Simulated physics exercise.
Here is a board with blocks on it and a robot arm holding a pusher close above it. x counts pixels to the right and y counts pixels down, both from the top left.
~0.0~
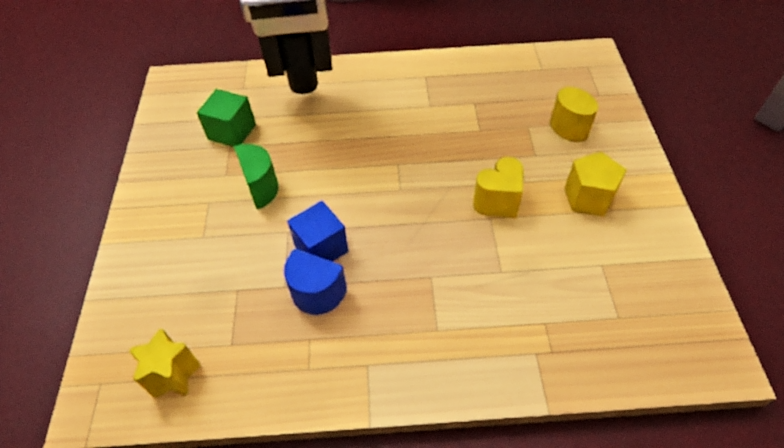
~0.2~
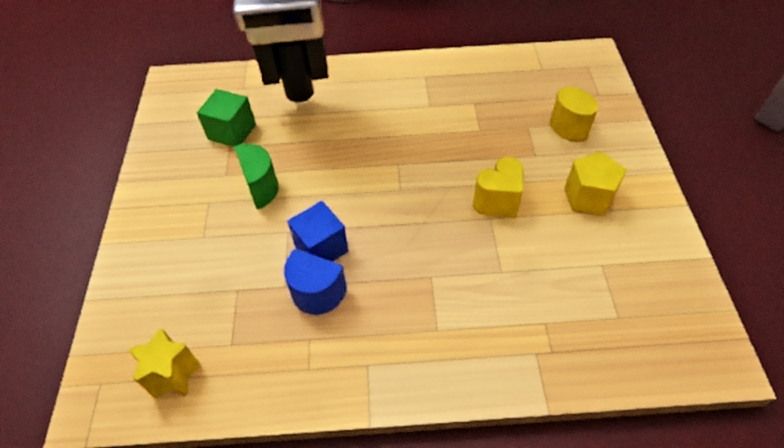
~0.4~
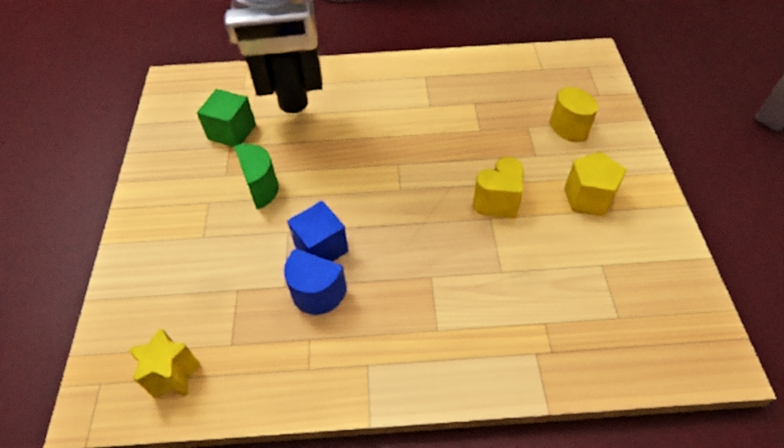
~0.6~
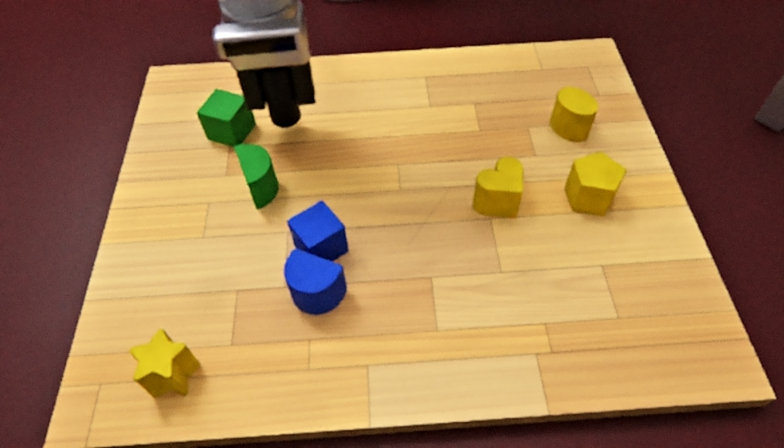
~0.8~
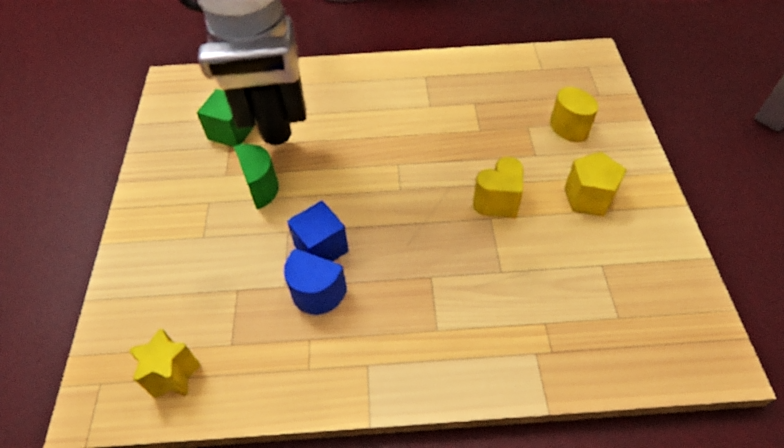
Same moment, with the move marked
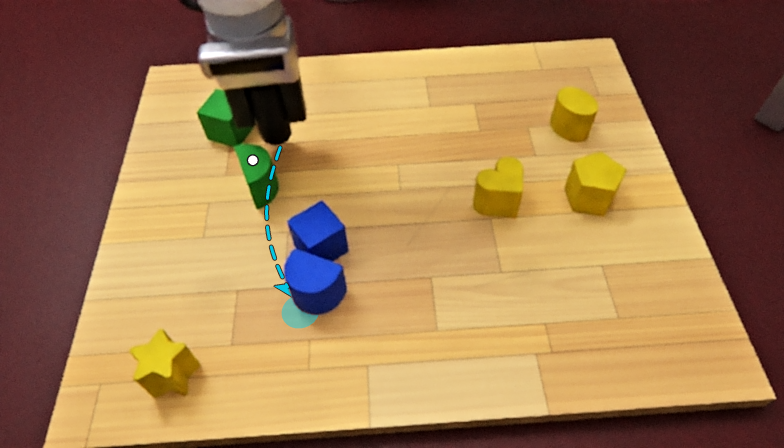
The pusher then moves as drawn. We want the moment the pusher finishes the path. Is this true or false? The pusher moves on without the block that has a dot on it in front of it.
True
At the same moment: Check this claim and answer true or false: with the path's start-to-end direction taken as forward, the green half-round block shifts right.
My answer: True.
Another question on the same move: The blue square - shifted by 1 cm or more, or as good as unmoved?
If the pusher follows that path, the blue square stays in its place.
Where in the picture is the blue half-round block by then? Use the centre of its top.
Its top middle is near (342, 296).
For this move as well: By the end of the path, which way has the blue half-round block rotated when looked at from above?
Its spin: Anticlockwise.
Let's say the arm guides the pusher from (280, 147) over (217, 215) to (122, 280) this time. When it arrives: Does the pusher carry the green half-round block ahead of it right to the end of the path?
I believe not.
The line goes from (280, 147) over (267, 197) and (273, 253) to (301, 311); the dot is on the green half-round block.
On the path given first. One third of the way, pusher (263, 185); green half-round block (238, 200).
Two thirds of the way, pusher (269, 242); green half-round block (223, 229), turned 35° clockwise.
At the end, pusher (297, 300); green half-round block (223, 229), turned 35° clockwise; blue half-round block (342, 296), turned 25° anticlockwise; blue square unmoved.
